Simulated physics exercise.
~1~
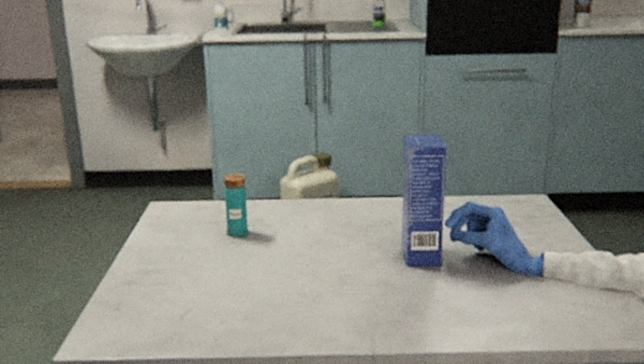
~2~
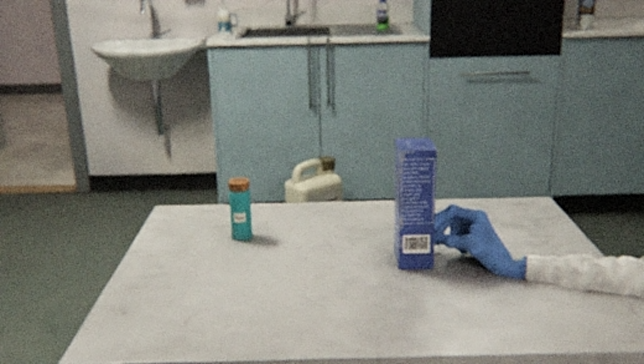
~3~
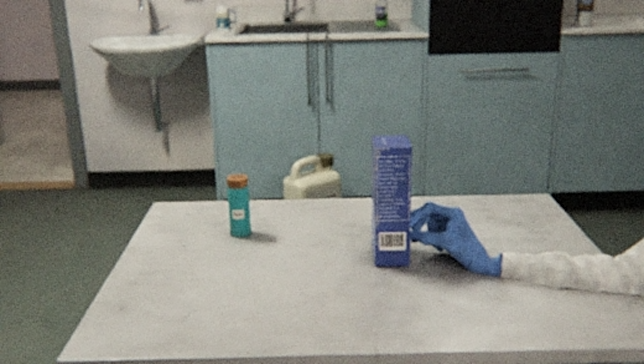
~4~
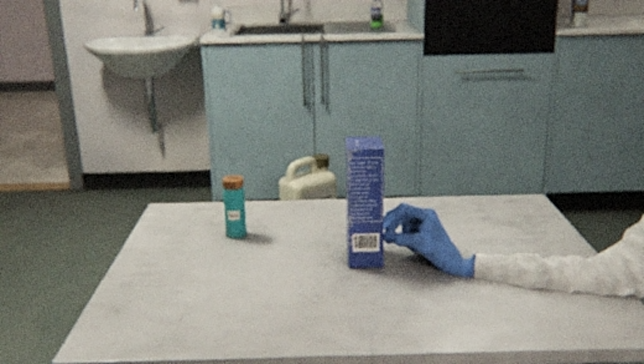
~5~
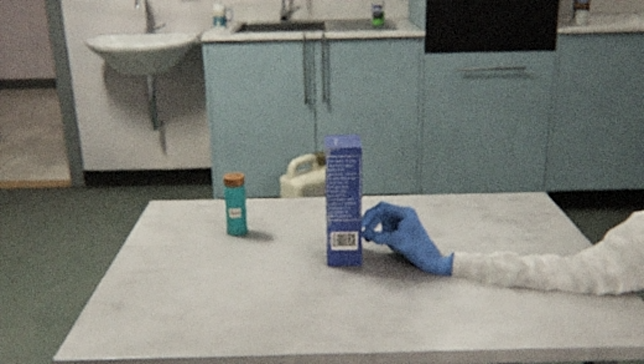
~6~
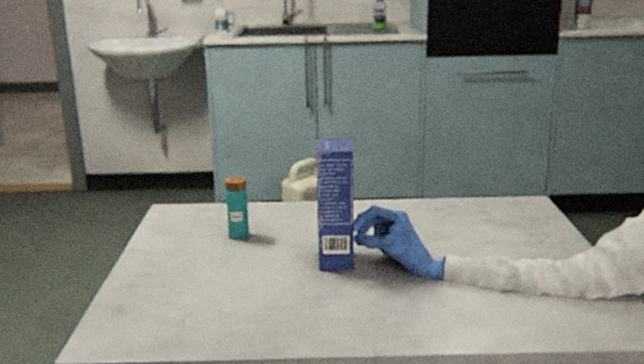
A gloved hand slides the upright blue carton left across the table, leaving it standing.
